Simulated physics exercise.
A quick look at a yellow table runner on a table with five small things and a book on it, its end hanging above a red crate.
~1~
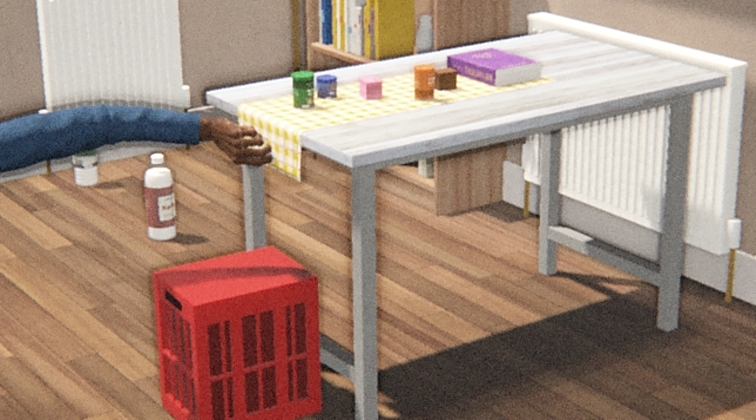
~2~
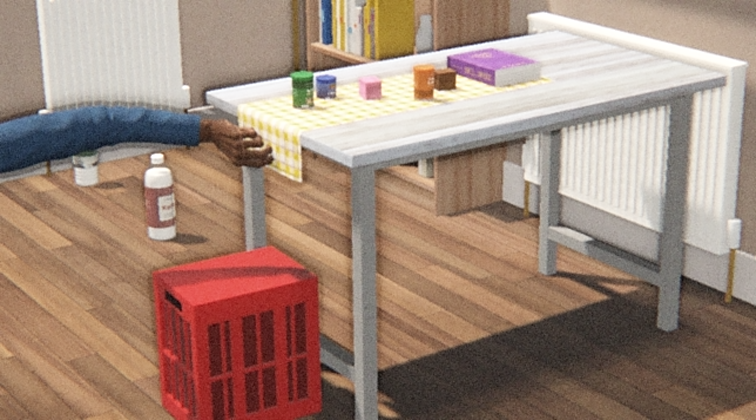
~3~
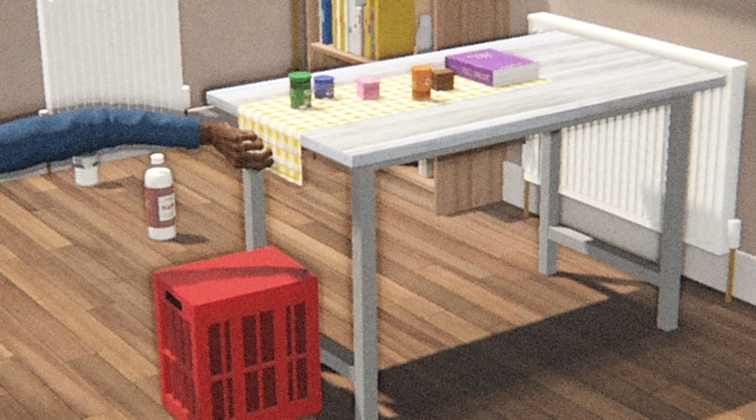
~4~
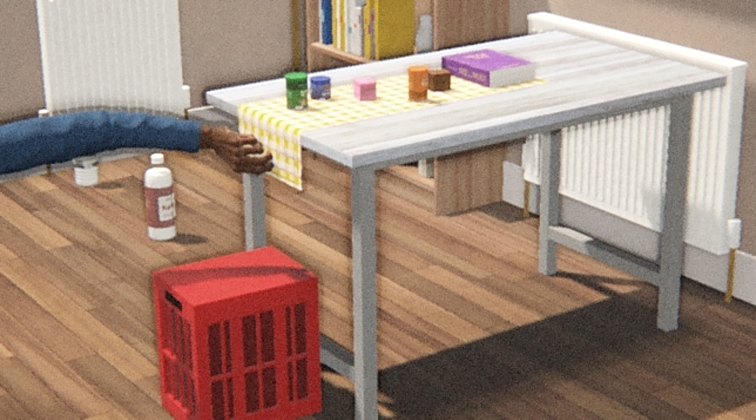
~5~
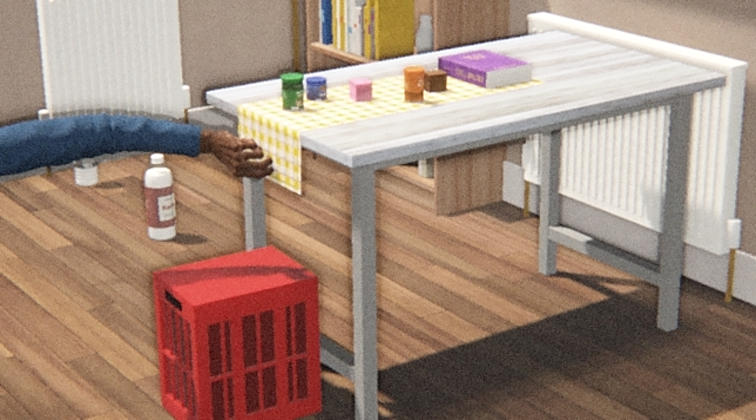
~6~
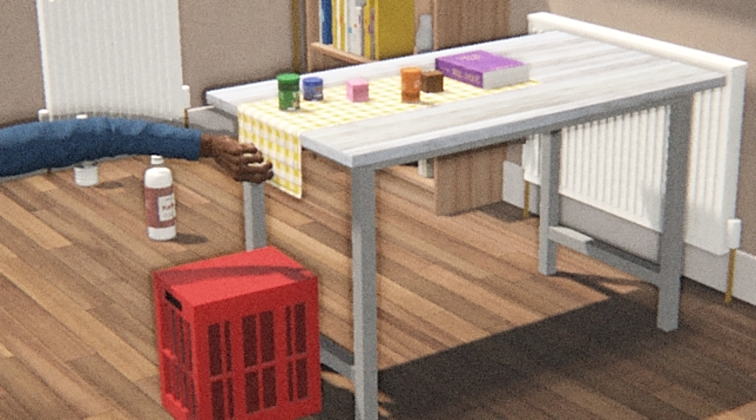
At first, a hand reaching in from the left is at the end of a yellow checked runner hanging above a red crate, with five small items and a purple book on the table. The runner's end then creeps slightly lower, while the small items and book shift a little to the left.
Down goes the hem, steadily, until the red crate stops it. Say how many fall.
The count of fallen things is two.
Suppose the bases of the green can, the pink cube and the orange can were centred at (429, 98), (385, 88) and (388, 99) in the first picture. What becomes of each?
The green can survives, the pink cube holds on, the orange can does not fall.
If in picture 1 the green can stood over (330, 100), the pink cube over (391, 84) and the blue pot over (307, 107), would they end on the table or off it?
The green can falls; the pink cube holds on; the blue pot comes down.
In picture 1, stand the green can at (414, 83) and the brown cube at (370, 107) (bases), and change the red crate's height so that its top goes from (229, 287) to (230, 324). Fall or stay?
The green can holds on, the brown cube is carried off.
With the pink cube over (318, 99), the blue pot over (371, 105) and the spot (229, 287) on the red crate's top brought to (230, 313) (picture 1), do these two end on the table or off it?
The pink cube is carried off, the blue pot comes down.
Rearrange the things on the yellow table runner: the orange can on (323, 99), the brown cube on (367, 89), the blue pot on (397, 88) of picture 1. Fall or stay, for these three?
The orange can falls; the brown cube keeps its place on top; the blue pot holds on.
Soon after, hem near (270, 227); green can gone.
After that, hem on the crate; green can and blue pot gone.
In the end, hem on the crate; green can and blue pot gone. It carries off two.
